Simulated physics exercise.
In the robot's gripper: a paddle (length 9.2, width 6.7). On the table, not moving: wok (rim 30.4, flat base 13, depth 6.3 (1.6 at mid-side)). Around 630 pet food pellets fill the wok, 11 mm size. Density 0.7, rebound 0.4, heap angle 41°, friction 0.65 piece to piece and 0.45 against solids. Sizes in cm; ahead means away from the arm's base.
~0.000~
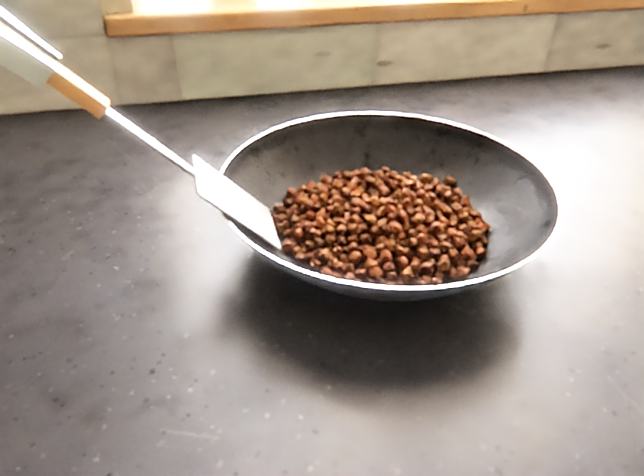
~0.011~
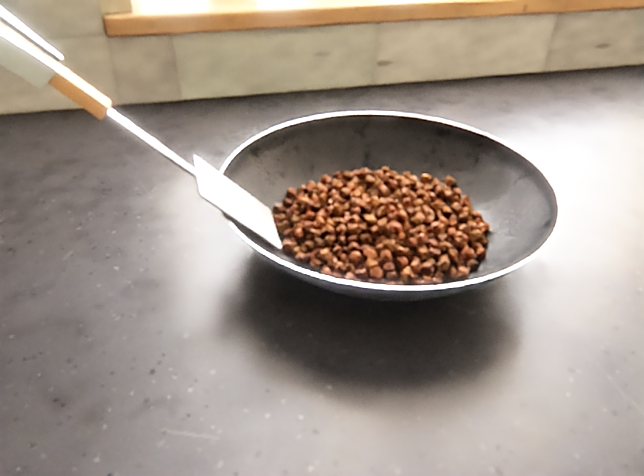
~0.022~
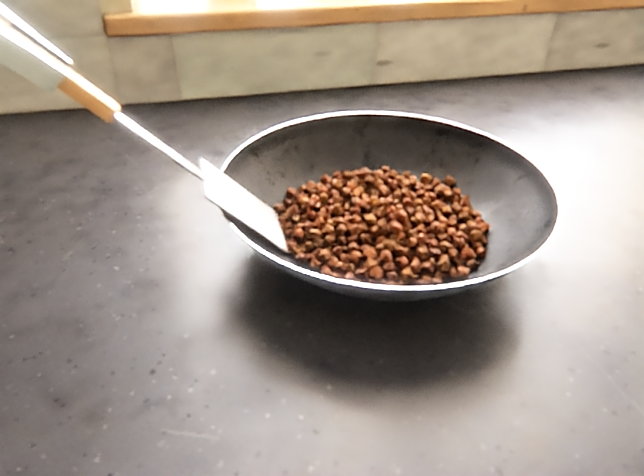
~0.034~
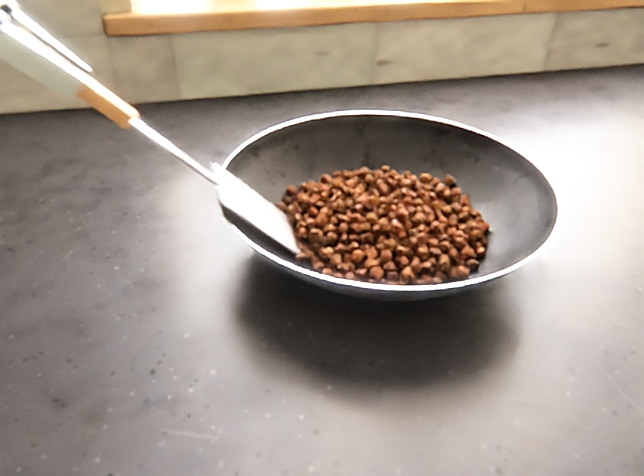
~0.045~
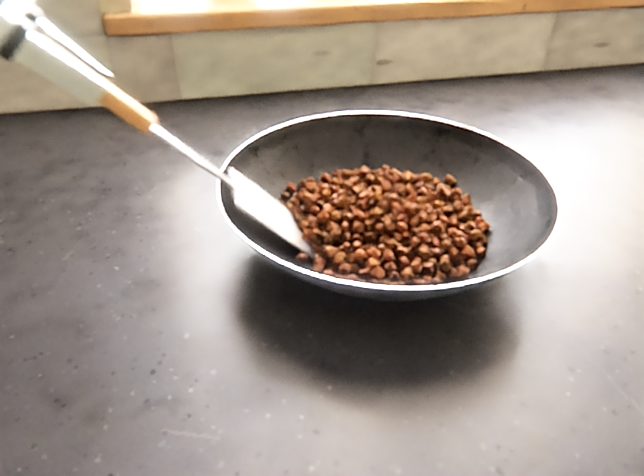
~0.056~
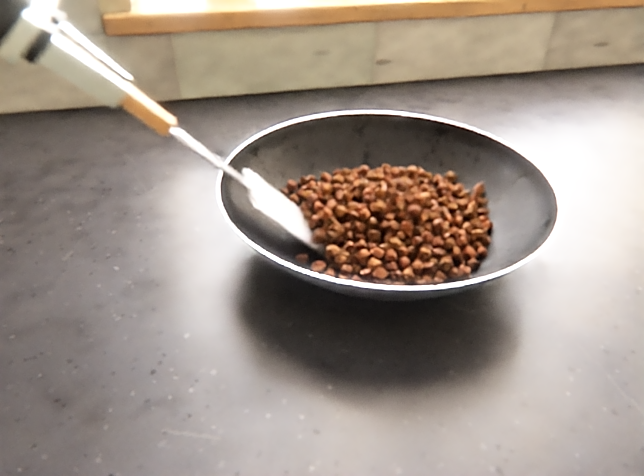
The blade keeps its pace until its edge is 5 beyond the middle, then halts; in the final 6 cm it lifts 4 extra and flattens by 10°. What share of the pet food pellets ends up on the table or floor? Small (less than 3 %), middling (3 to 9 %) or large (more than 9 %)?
Share on the table or floor: Middling (3 to 9 %).
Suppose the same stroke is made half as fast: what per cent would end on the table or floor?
It would be near 0 per cent.
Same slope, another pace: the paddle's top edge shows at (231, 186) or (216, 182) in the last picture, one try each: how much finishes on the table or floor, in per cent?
Some 0 and 0 per cent.
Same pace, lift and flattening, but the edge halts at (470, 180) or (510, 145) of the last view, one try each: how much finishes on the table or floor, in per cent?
About 20 and 30 per cent.
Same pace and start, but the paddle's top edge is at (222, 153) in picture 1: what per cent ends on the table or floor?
Some 5 per cent.
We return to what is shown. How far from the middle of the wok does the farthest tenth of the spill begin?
Roughly 40 cm.
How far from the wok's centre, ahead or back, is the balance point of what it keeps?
About 4.5 cm ahead.
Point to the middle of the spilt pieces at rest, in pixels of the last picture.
Around (604, 200).
After 0.08 s, sloping 46°, highest piece 8 above the table; 631 in the wok.
After 0.11 s, sloping 43°, highest piece 11 above the table; 631 in the wok.
After 0.32 s, sloping 36°, highest piece 9 above the table; 599 in the wok, 12 on the table or floor, 20 on the blade or in flight.
After 1.37 s, sloping 36°, highest piece 7 above the table; 598 in the wok, 33 on the table or floor.
At rest, 598 in the wok, 33 on the table or floor. That is 5 % on the table or floor.
